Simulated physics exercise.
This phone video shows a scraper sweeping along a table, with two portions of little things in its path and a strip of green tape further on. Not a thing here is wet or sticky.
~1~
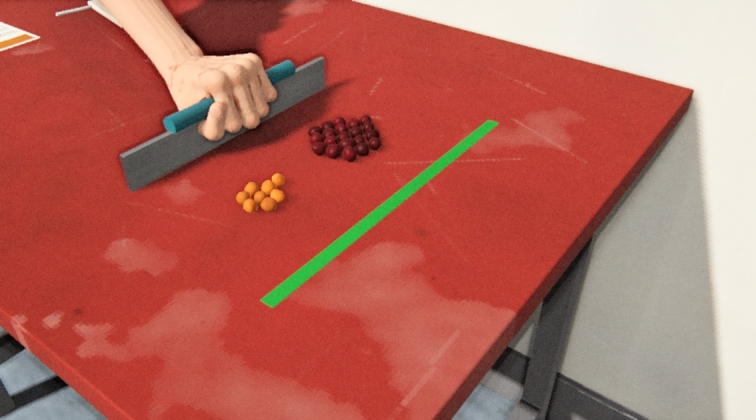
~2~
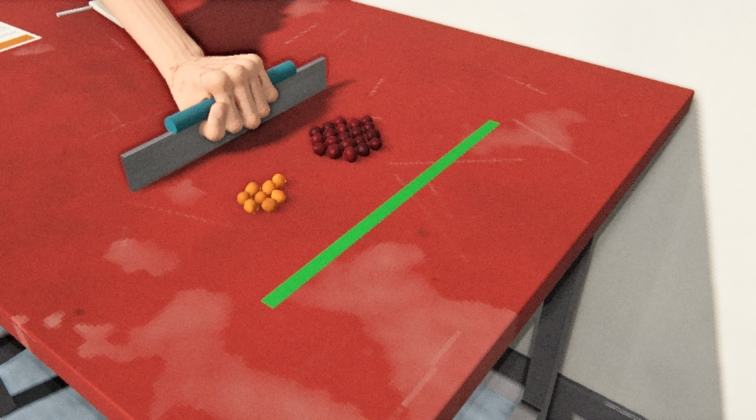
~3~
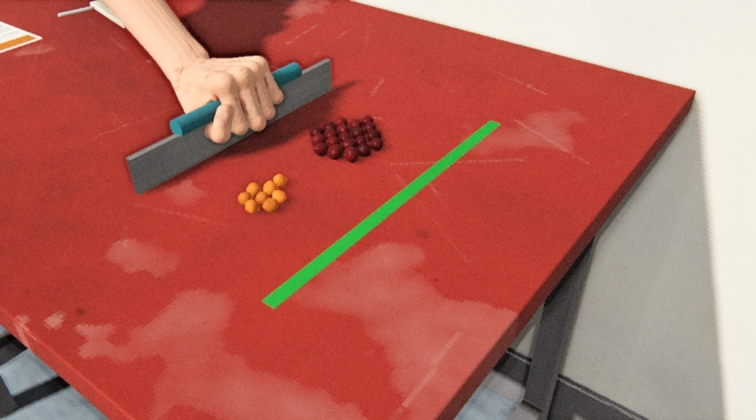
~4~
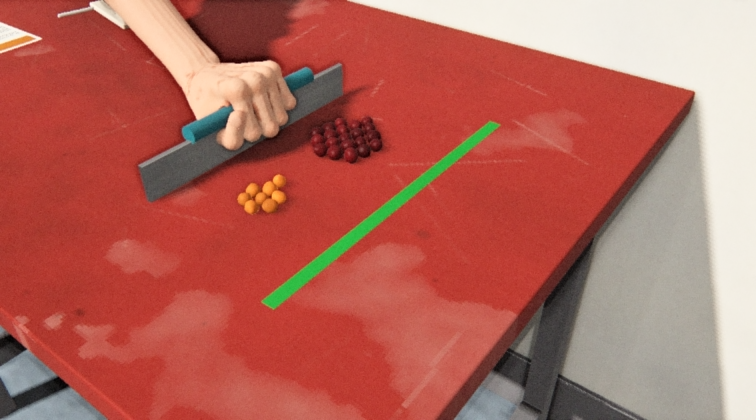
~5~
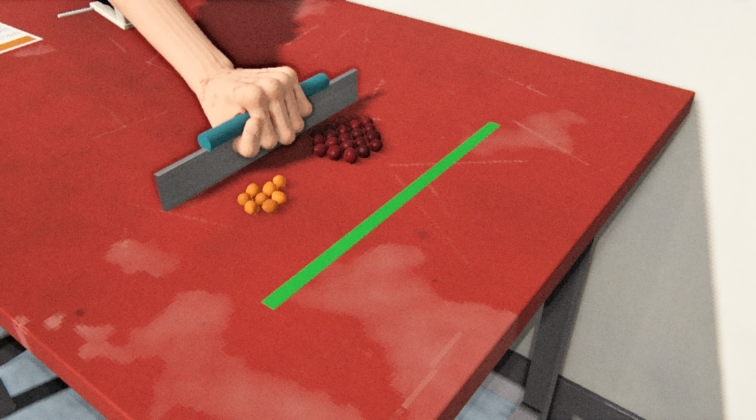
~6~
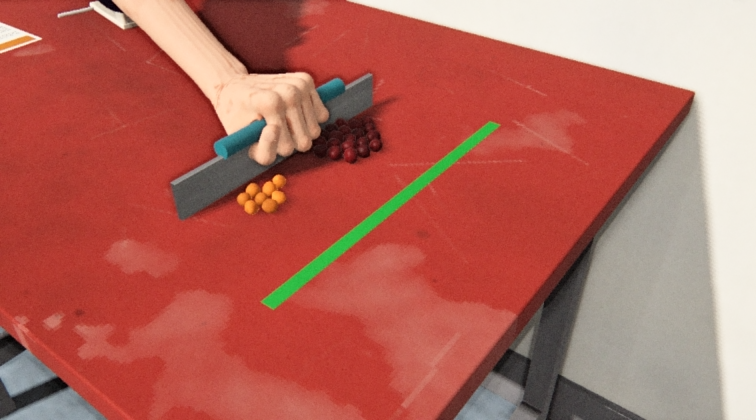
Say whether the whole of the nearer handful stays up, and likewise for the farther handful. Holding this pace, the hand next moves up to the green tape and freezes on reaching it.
Nearer handful: Wholly up; farther handful: Wholly up.
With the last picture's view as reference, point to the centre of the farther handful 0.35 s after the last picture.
Around (398, 156).
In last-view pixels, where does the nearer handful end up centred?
Its centre finishes near (369, 251).
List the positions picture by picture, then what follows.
In the first frame, scraper (143, 164), at rest; green tape (485, 129), well back from the edge; edge at (553, 269); nearer handful (260, 197), a few coated peanuts; farther handful (344, 138), a few dried cherries.
In the second frame, scraper (144, 164), at rest; farther handful (345, 139).
In the third frame, scraper (150, 166); nearer handful (262, 198).
In the fourth frame, scraper (162, 174); farther handful (346, 140).
In the fifth frame, scraper (178, 182); nearer handful (262, 199).
In the sixth frame, scraper (194, 191); green tape (487, 130); edge at (554, 271); nearer handful (261, 199); farther handful (350, 140).
Then, 0.35 s later than the last frame, scraper still moving, near (346, 145); nearer handful all on the table, its front near (293, 230); farther handful all on the table, its front near (432, 156).
Then, 0.72 s later than the last frame, scraper stopped at the green tape; nearer handful all on the table, its front near (373, 257); farther handful all on the table, its front near (483, 195).
Then, 1.00 s later than the last frame, scraper stopped at the green tape; nearer handful all on the table, its front near (382, 262); farther handful all on the table, its front near (492, 199).
When it is over, scraper stopped at the green tape; nearer handful all on the table, its front near (382, 262); farther handful all on the table, its front near (492, 199).
